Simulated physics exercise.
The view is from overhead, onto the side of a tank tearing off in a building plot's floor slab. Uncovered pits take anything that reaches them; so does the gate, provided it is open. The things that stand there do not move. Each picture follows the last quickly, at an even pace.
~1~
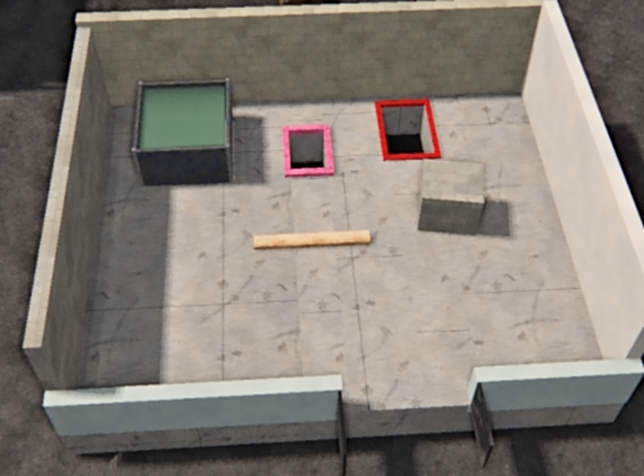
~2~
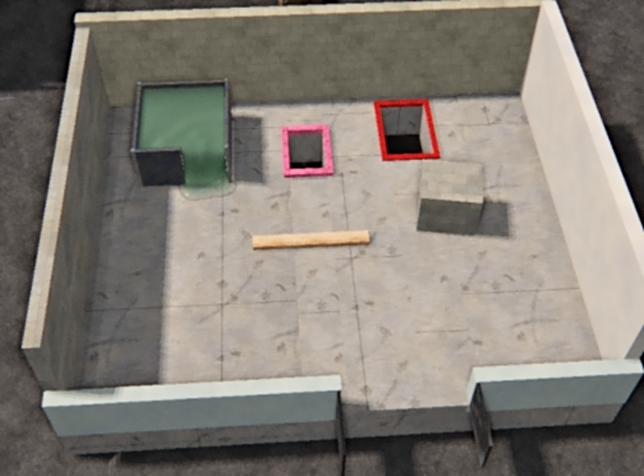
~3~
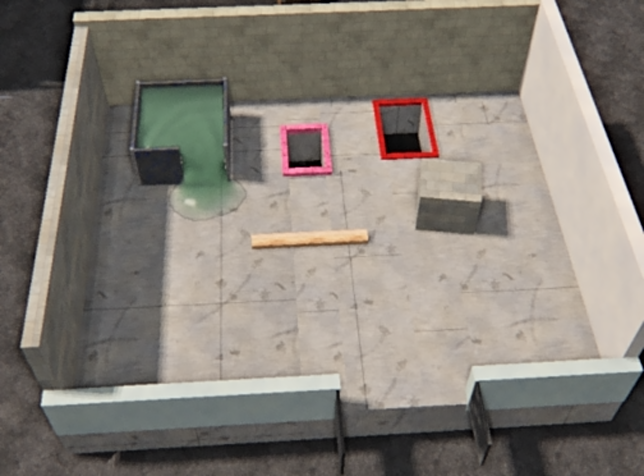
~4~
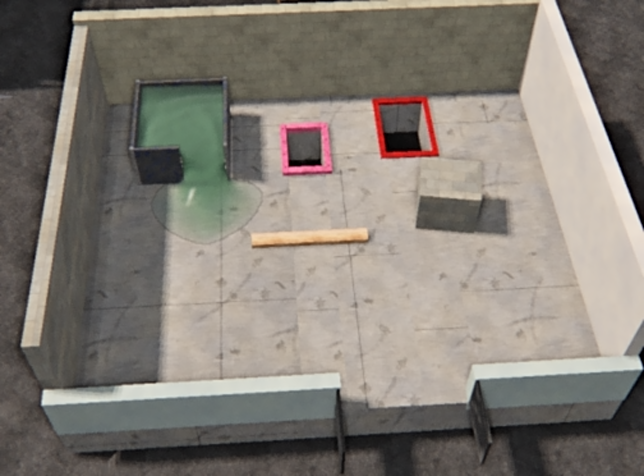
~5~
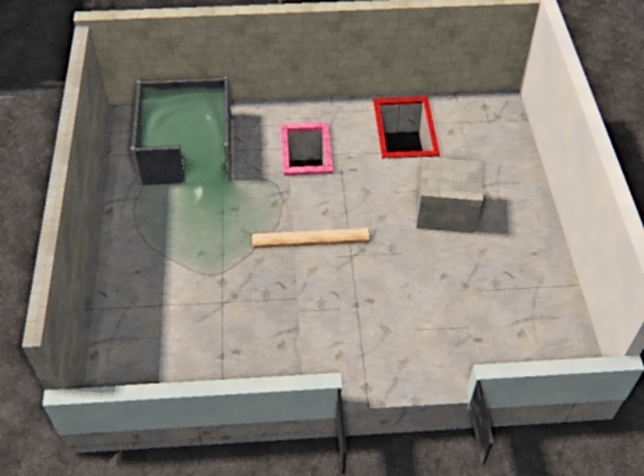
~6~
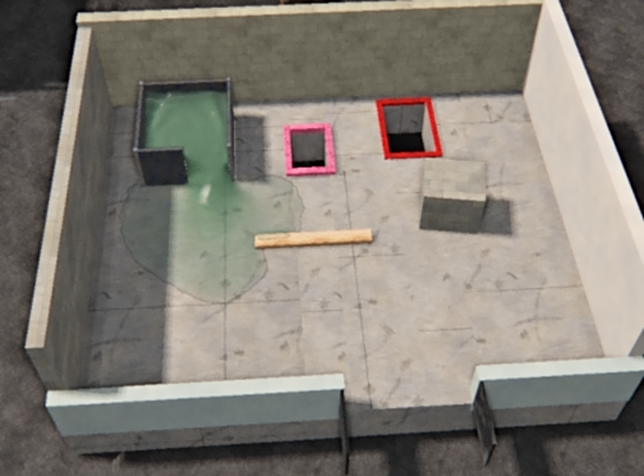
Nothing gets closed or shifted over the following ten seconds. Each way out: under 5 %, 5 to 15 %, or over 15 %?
At the end, the gate takes in a reasonable amount - five to fifteen per cent; the pink pit takes in a trifling amount - short of five per cent; the red pit takes in a trifling amount - short of five per cent.
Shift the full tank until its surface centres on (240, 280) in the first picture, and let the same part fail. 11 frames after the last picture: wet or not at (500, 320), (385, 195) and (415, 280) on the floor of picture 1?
Spot one wetted, spot two unwetted, spot three wetted.
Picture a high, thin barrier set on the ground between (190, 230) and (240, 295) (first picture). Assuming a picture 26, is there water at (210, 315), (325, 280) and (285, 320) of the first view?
Listed order - dry, wet, wet.
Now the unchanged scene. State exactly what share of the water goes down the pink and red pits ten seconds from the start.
0 and 0 per cent respectively.
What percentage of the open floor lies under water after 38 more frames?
Estimated share: Around 60 %.
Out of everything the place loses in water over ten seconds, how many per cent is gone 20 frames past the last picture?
I get 30 percent.
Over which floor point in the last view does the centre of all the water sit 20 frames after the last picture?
About (225, 249) in the last view.
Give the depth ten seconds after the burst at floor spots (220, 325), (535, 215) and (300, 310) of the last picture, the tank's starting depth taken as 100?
6, 6 and 6 per cent, roughly.
A moment on, water covers 35 % of the floor; the gate 0 %, the pink pit 0 %, the red pit 0 %.
Next, water covers 45 % of the floor; the gate 0 %, the pink pit 0 %, the red pit 0 %.
Then, water covers 45 % of the floor; the gate 3 %, the pink pit 0 %, the red pit 0 %.
Later, water covers 60 % of the floor; the gate 6 %, the pink pit 0 %, the red pit 1 %.
In the end, water covers 85 % of the floor; the gate 10 %, the pink pit 0 %, the red pit 1 %.
